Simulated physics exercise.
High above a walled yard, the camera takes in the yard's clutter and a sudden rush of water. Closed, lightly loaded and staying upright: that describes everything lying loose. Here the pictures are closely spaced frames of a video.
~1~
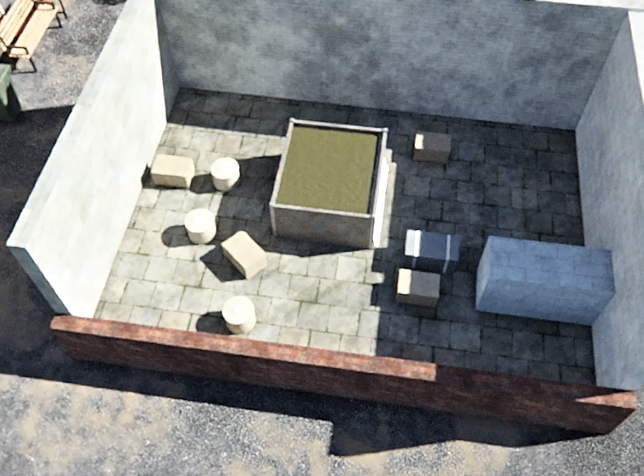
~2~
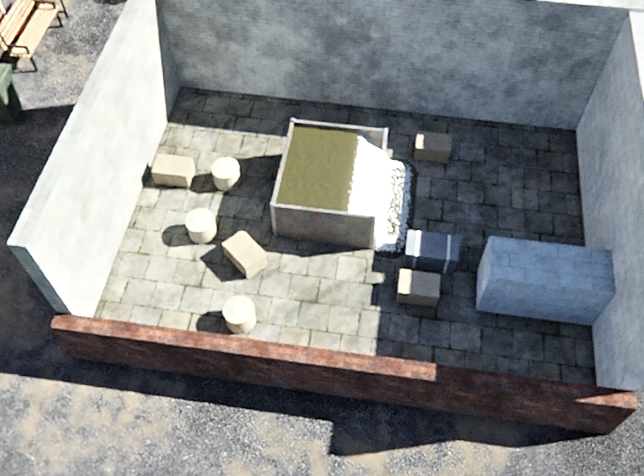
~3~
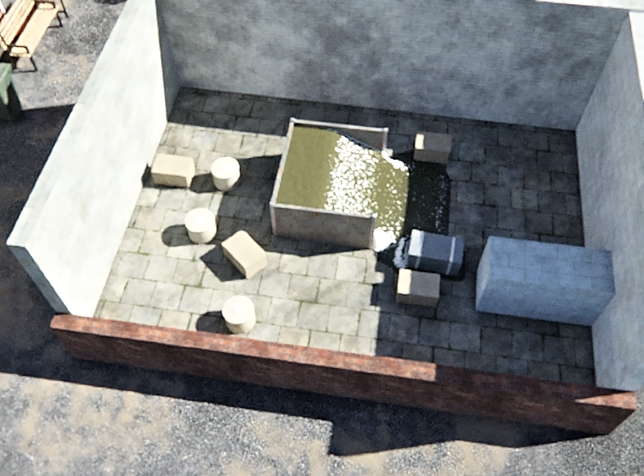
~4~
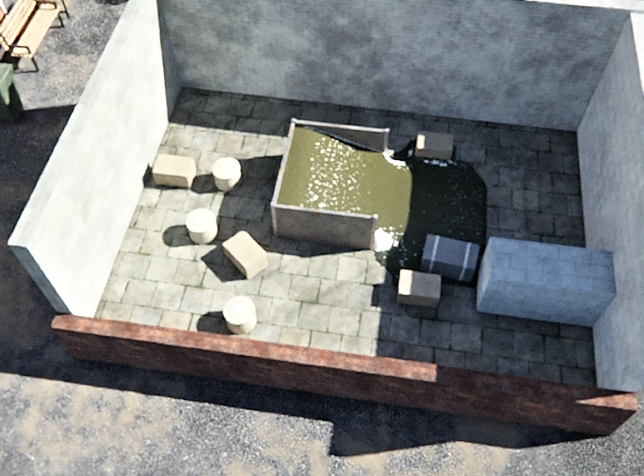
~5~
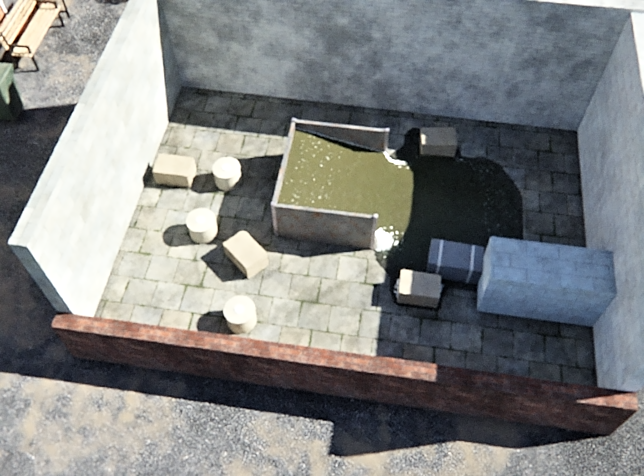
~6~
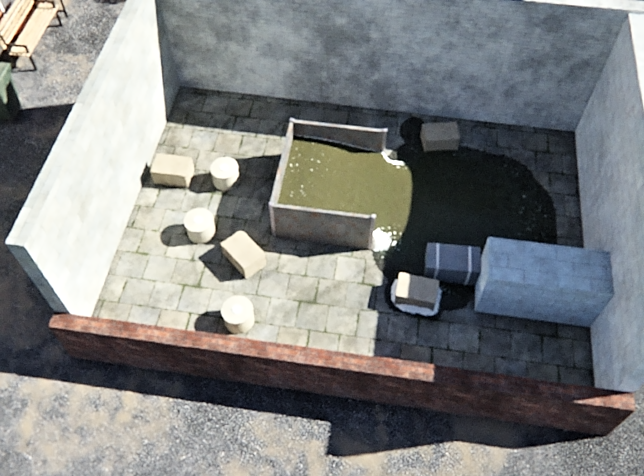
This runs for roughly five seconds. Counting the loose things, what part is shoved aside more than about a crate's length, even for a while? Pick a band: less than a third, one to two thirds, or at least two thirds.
The fraction is one to two thirds of them.
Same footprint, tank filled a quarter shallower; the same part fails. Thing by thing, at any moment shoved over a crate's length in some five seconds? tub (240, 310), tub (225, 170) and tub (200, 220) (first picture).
In the order asked: Below that distance, below that distance and below that distance.
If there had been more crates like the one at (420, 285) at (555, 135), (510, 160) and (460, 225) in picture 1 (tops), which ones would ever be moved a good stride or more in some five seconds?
Listed in sequence, the answers are displaced a stride, displaced a stride and displaced a stride.
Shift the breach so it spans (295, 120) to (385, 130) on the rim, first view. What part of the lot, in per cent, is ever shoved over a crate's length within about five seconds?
Roughly 60 %.
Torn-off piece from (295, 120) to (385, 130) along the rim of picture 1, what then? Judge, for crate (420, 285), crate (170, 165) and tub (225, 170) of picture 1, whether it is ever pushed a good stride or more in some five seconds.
Falls short, travels that far, travels that far.
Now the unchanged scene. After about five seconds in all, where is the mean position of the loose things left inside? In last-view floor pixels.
The remaining things centre around (263, 238).
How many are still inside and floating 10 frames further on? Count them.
1 in total.
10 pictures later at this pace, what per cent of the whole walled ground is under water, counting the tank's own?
I'd say around 45 in a hundred.
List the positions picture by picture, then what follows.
A trunk at (432, 245), on the bottom; a crate at (433, 141) rests on the ground; 0 of 8 have shifted, in the first picture.
A trunk at (433, 245) rests on the ground; a crate at (434, 141), on the bottom; 0 of 8 have shifted, in the second picture.
A trunk at (437, 246), on the bottom, close to its start; a crate at (434, 141), on the bottom; 1 of 8 have shifted, in the third picture.
A trunk at (451, 251) rests on the ground, close to its start; a crate at (435, 141), on the bottom; 1 of 8 have shifted, in the fourth picture.
A trunk at (456, 255) rests on the ground, a stride from its start; a crate at (439, 136) rests on the ground, close to its start; 2 of 8 have shifted, in the fifth picture.
A trunk at (454, 257), on the bottom, a stride from its start; a crate at (441, 131), on the bottom, close to its start; 3 of 8 have shifted, in the sixth picture.
A moment on, 1 of 8 are well off their spots; 1 afloat.
Next, 3 of 8 are well off their spots; 1 afloat.
Later, 3 of 8 are well off their spots; 2 afloat.
In the end, 3 of 8 are well off their spots, and 3 have been at some point; 2 afloat.
